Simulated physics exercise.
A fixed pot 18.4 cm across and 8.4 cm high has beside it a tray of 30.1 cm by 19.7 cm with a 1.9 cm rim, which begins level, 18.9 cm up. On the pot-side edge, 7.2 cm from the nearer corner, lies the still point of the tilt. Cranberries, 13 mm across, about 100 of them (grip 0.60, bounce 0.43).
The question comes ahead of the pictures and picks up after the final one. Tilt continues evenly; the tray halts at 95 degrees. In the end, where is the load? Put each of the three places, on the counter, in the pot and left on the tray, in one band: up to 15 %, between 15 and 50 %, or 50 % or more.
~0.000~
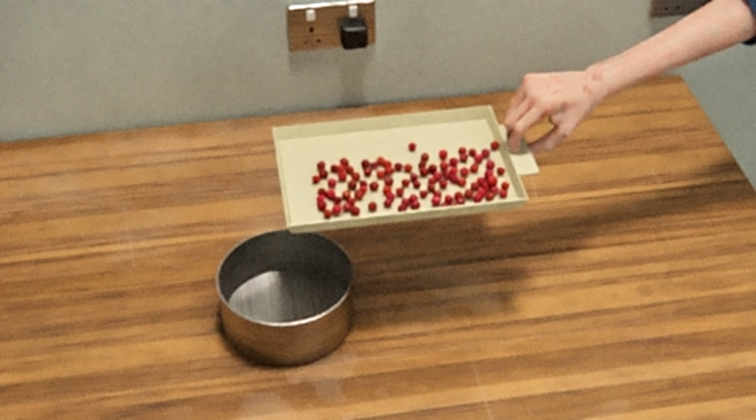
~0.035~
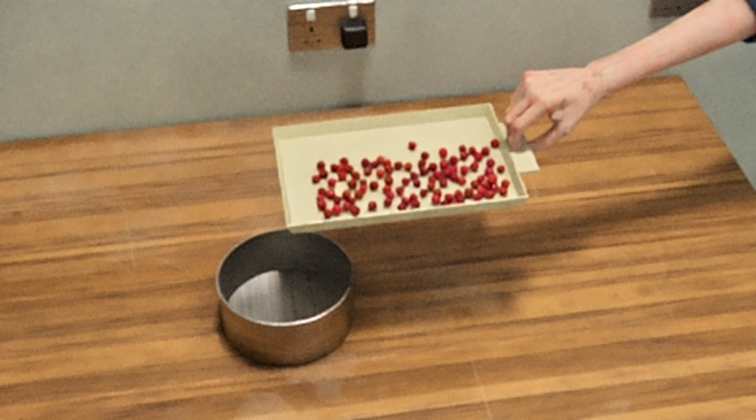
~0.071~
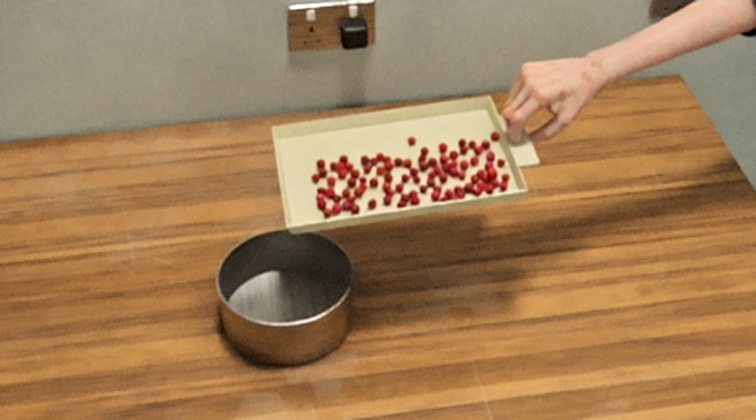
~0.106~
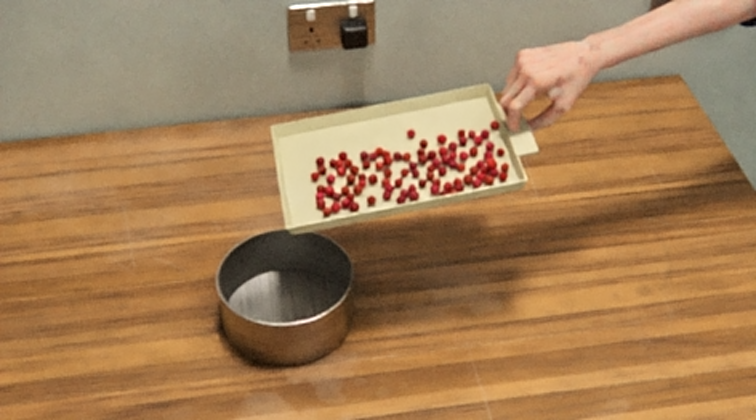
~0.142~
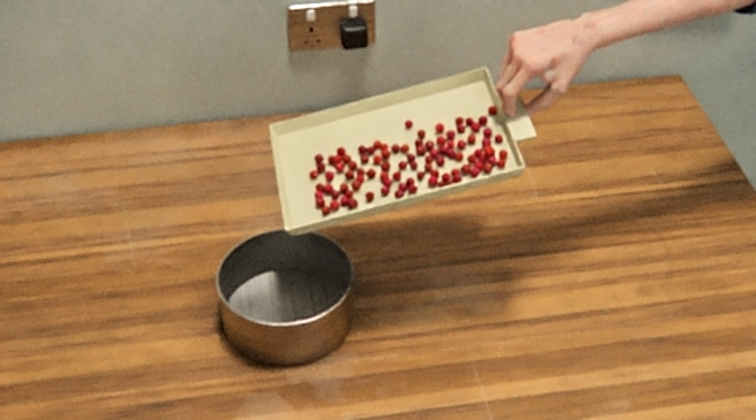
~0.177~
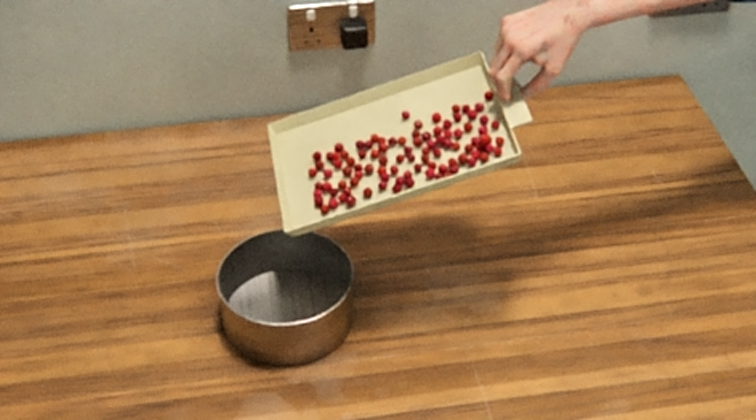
Counter: Between 15 and 50 %; pot: 50 % or more; left on the tray: Up to 15 %.
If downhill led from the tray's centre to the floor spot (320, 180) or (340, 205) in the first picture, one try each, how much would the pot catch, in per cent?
Estimate: Some 45 % and some 85 % respectively.
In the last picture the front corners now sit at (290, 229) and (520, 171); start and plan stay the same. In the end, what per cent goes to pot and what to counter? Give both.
That works out as pot 95 and counter 5.
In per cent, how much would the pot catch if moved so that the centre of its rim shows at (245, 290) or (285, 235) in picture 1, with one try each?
That gives roughly 95 per cent and then 20 per cent.
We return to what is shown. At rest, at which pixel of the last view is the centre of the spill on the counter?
About (117, 401).
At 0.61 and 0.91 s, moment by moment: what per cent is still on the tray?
The figures go 85 and then 5.
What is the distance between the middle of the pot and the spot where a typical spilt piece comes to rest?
Roughly 28 centimetres.
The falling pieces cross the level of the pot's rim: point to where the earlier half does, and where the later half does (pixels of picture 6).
I'd mark about (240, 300) for the first half, then (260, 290) for the second.
After 0.44 s, tilt 57 degrees; the tray holds 100 %, the pot 0 %.
After 0.61 s, tilt 82 degrees; the tray holds 85 %, the pot 0 %.
After 0.91 s, tilt 95 degrees; the tray holds 5 %, the pot 60 %.
By 1.7 s all is still; counter 25 %, pot 75 %, tray 0 %.
